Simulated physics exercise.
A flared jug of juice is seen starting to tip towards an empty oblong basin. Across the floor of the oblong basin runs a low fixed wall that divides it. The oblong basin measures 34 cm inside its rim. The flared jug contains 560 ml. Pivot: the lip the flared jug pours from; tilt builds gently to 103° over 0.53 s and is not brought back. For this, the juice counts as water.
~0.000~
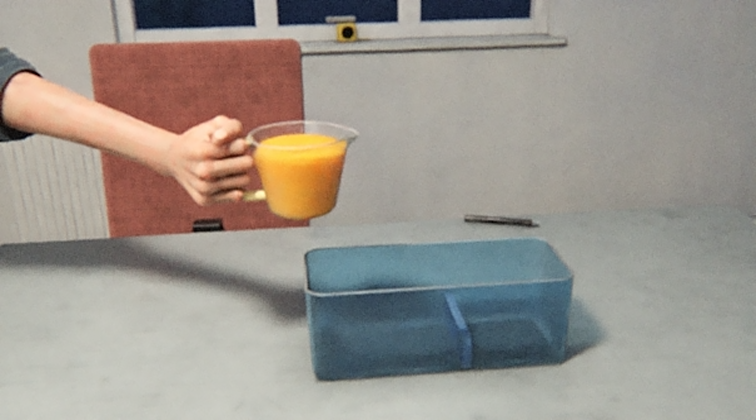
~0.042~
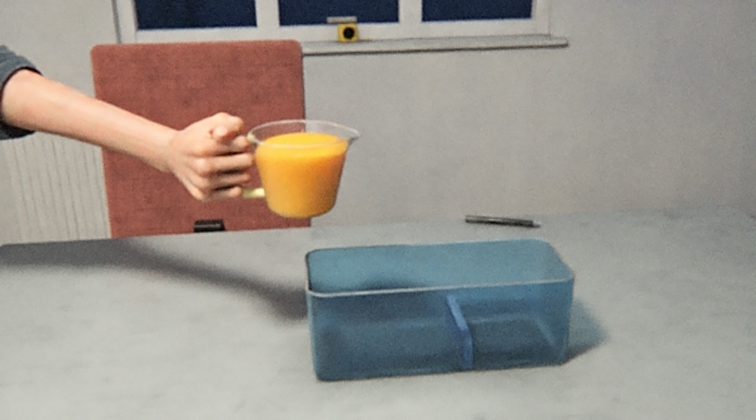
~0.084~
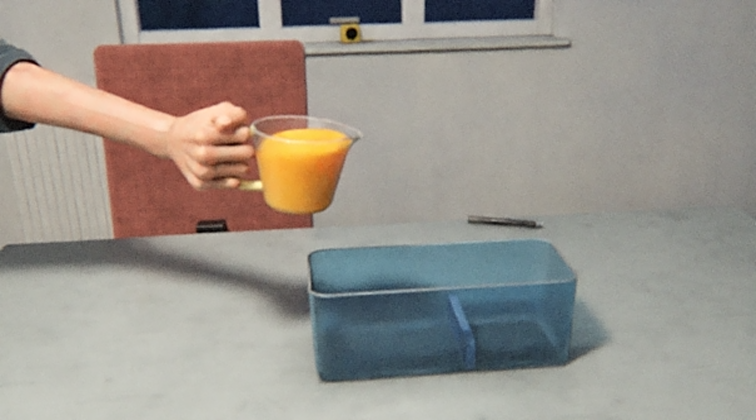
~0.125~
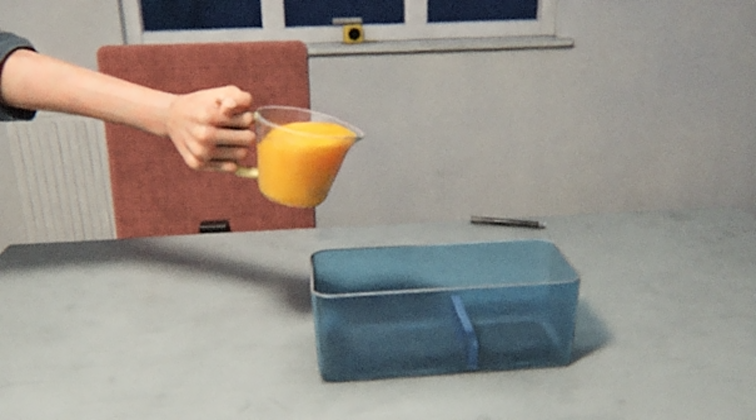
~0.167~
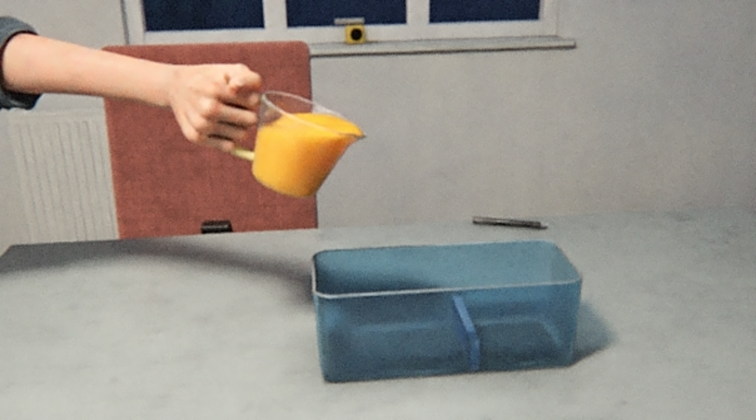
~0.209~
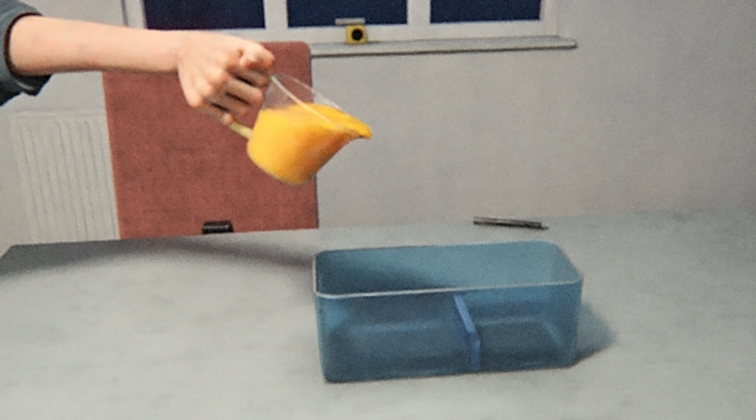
Above a grey table, a hand lifts and tilts a clear jug of orange juice rightward.
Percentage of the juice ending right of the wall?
50 per cent.
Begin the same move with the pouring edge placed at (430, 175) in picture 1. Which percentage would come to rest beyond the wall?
In that case roughly 60 per cent.
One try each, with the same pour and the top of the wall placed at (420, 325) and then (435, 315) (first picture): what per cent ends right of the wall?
70 per cent first, 70 per cent second.
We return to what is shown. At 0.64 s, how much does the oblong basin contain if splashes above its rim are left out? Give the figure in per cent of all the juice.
Reading: Approx. 62 %.
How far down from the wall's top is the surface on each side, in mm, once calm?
For the left, around 34 mm; for the right, around 28 mm.
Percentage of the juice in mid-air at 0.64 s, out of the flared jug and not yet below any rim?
It comes to some 36 percent of the total.
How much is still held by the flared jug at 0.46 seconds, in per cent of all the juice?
Roughly 48 per cent.
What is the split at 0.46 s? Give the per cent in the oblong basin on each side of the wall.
I'd say some 3 on the left and some 0 on the right.
Then, 0.46 s in, the tilt is 98° and 47 per cent is still to pour, 3 is left of the wall and 0 right of it.
Then, 0.64 s in, the tilt is 103° and 3 per cent is still to pour, 24 is left of the wall and 38 right of it.
Then, 0.82 s in, the tilt is 103° and 0 per cent is still to pour, 30 is left of the wall and 53 right of it.
Then, 1.03 s in, the tilt is 103° and 0 per cent is still to pour, 41 is left of the wall and 50 right of it.
Finally, 43 per cent lies left of the wall, 50 right of it and 8 outside.
